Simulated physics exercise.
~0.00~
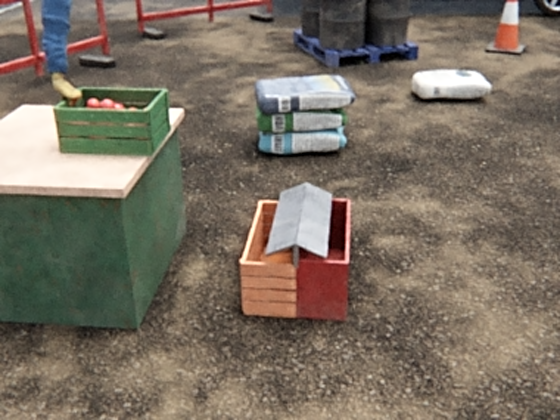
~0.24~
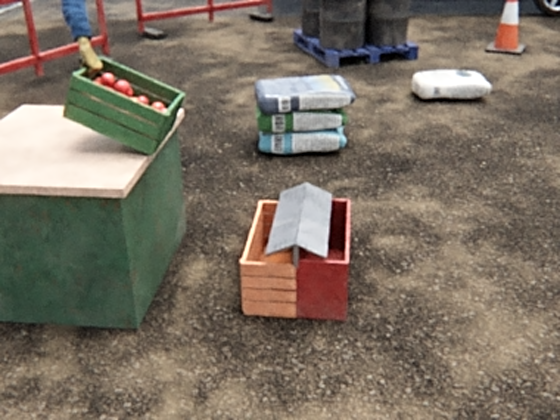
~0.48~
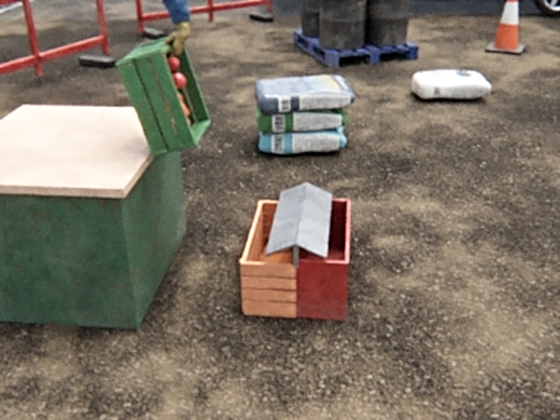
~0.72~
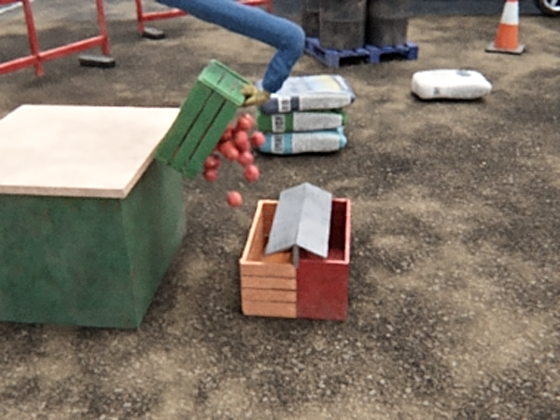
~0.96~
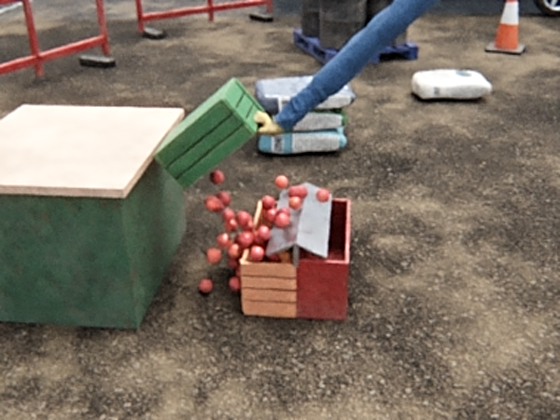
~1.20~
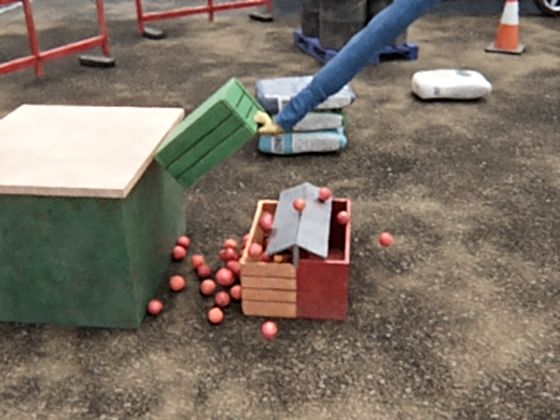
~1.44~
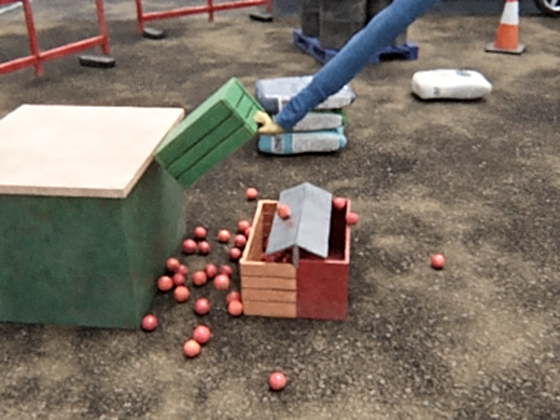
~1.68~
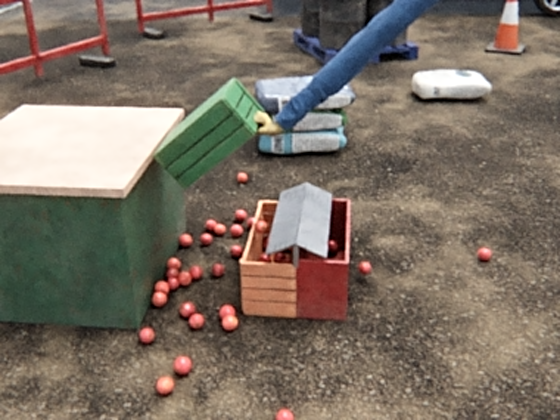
At the start, a green crate of red tomatoes sits on a pale-topped green bench, above an orange trough and a red bin joined under a grey ridge. A gloved hand lifts the crate and tips it over the bench's right edge. As the blue-sleeved arm turns it further, the tomatoes spill out in a cluster. They tumble onto the trough and ridge, some bouncing and scattering. The arm holds the upturned crate still while many roll across the ground. Finally, most lie between bench and trough, with some inside the containers and a few strays farther off.
